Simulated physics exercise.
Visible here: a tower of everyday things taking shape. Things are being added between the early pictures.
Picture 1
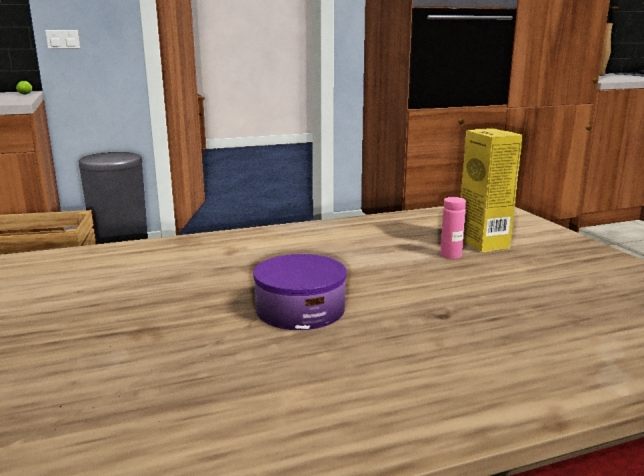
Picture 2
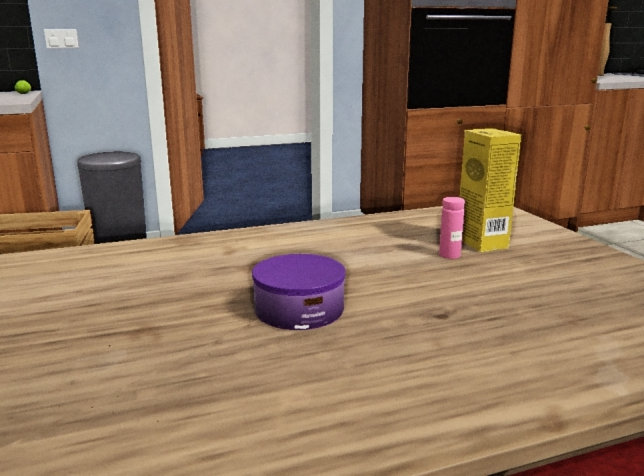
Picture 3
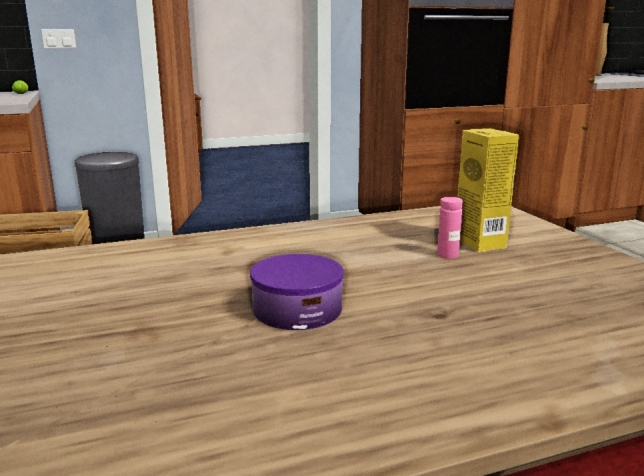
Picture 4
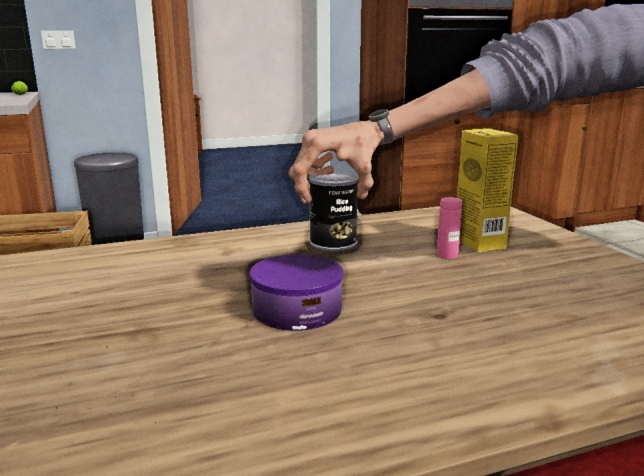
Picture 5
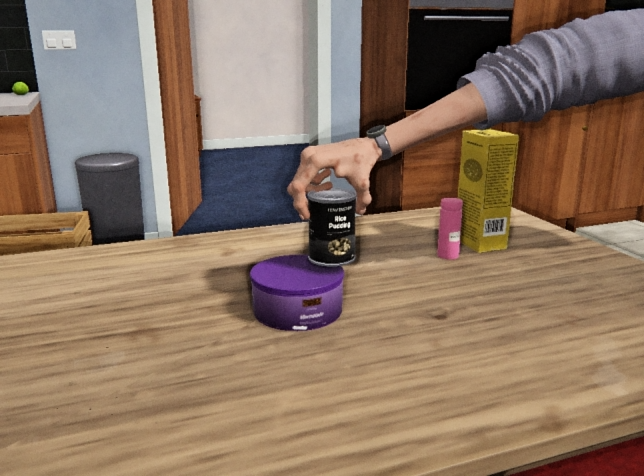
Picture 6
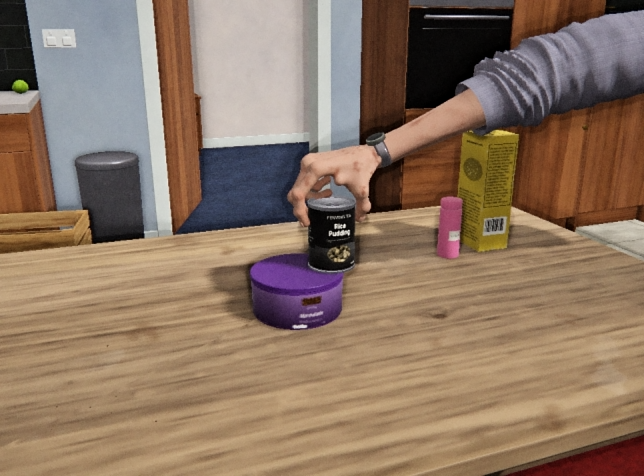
The footage shows a purple tub, a pink shaker and a yellow carton on a wooden table; then a hand reaches in from the right and lowers a black can slightly, just behind the tub, keeping hold of it.
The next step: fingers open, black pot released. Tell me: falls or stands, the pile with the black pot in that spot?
It stays upright.
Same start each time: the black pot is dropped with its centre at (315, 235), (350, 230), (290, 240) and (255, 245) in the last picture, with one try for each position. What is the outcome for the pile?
In the first case it keeps its balance; in the second case it comes apart; in the third case it keeps its balance; in the fourth case it holds.
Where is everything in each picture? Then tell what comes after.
In the first frame, the last thing is not in view yet; yellow carton (488, 190).
In the second frame, the last thing is not in view yet; purple tub (299, 290).
In the third frame, the last thing is not in view yet; pink shaker (450, 228).
In the fourth frame, still above its spot; black pot (334, 210); yellow carton (484, 190).
In the fifth frame, still above its spot; black pot (332, 226); purple tub (298, 291).
In the sixth frame, set down, still held; black pot (332, 234); pink shaker (450, 227).
Then, 0.90 s past the last view, nothing moves.
Then, 2.00 s past the last view, black pot resting near (332, 234).
Finally, all 4 still in place. Final places as the last picture's camera would see them, black pot near (332, 234). The pile keeps its balance.
